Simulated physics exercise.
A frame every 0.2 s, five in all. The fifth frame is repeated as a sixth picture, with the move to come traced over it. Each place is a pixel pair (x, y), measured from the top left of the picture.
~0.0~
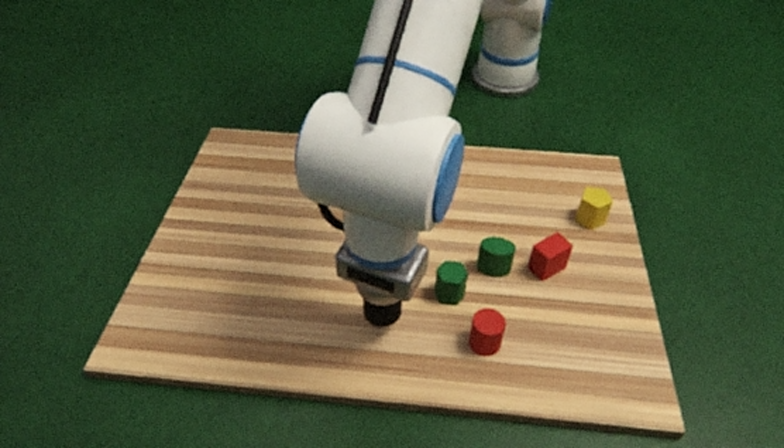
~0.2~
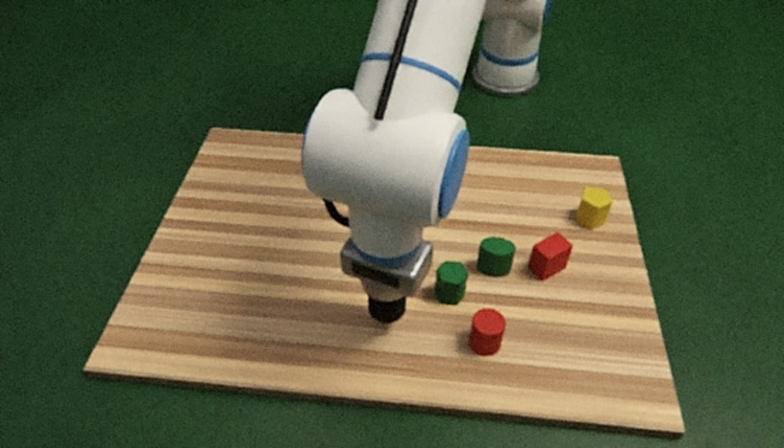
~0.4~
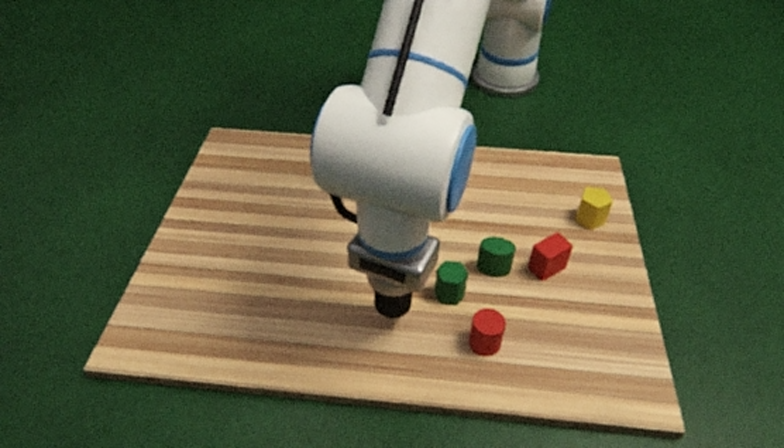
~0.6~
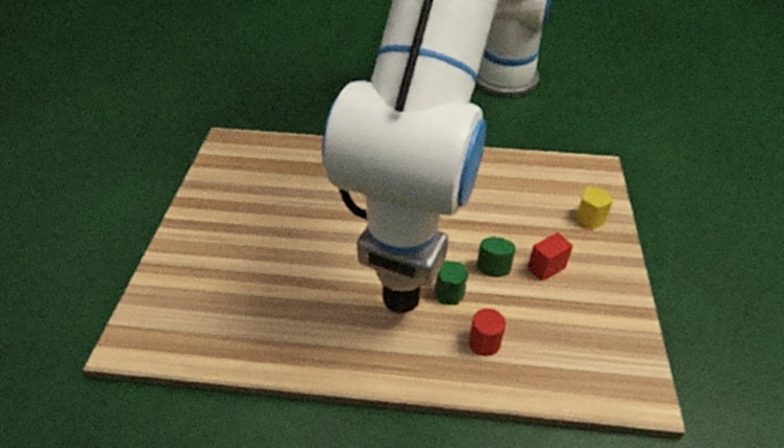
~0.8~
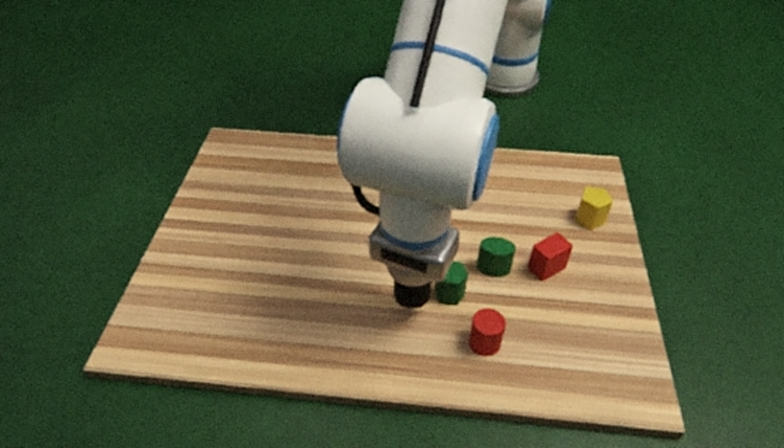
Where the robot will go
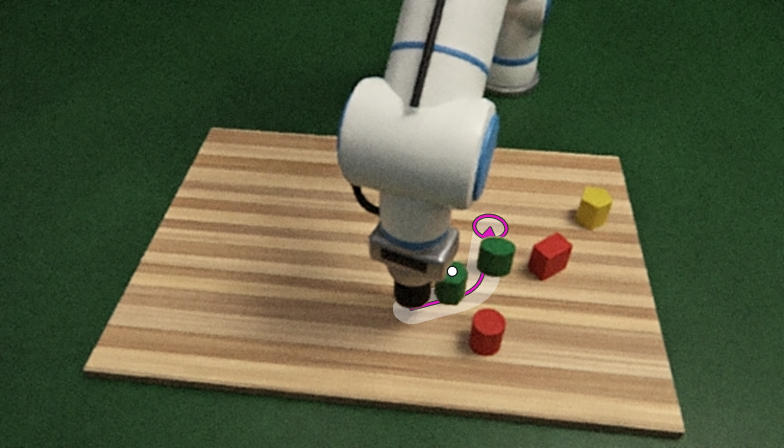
A white robotic arm with blue bands and a dark tip slides slowly and slightly right and away over a striped wooden board on a green surface, seen from above at an angle. Right of the tip sit two green blocks and two red ones, with a yellow block farther back. The tip draws close beside the nearest green block, while the blocks and camera stay still.
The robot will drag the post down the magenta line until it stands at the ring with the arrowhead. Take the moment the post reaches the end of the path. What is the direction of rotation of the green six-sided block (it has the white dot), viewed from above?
Spins clockwise.
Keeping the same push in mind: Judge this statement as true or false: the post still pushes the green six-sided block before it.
False - the claim does not hold.
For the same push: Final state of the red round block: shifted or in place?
The red round block is left alone.
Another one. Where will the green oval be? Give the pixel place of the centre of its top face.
Put as a pixel place, it's (549, 215).
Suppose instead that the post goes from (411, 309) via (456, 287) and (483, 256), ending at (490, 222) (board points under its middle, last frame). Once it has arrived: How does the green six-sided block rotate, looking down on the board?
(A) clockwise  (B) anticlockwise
Option A.
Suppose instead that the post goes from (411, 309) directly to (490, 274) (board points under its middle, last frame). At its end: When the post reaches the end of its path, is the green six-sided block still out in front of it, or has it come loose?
It remains before the post.
The drawn path runs from (411, 309) via (461, 295) and (485, 263), ending at (490, 227); the dot is on the green six-sided block.
What follows on the original path. One third of the way, post (464, 280); green six-sided block (487, 255), turned 35° anticlockwise; green oval (504, 241).
Two thirds of the way, post (488, 247); green six-sided block (513, 228); green oval (536, 221), turned 35° clockwise.
At the end, post (493, 212); green six-sided block (525, 204), turned 60° clockwise; red round block not moved; green oval (549, 215), turned 85° clockwise.
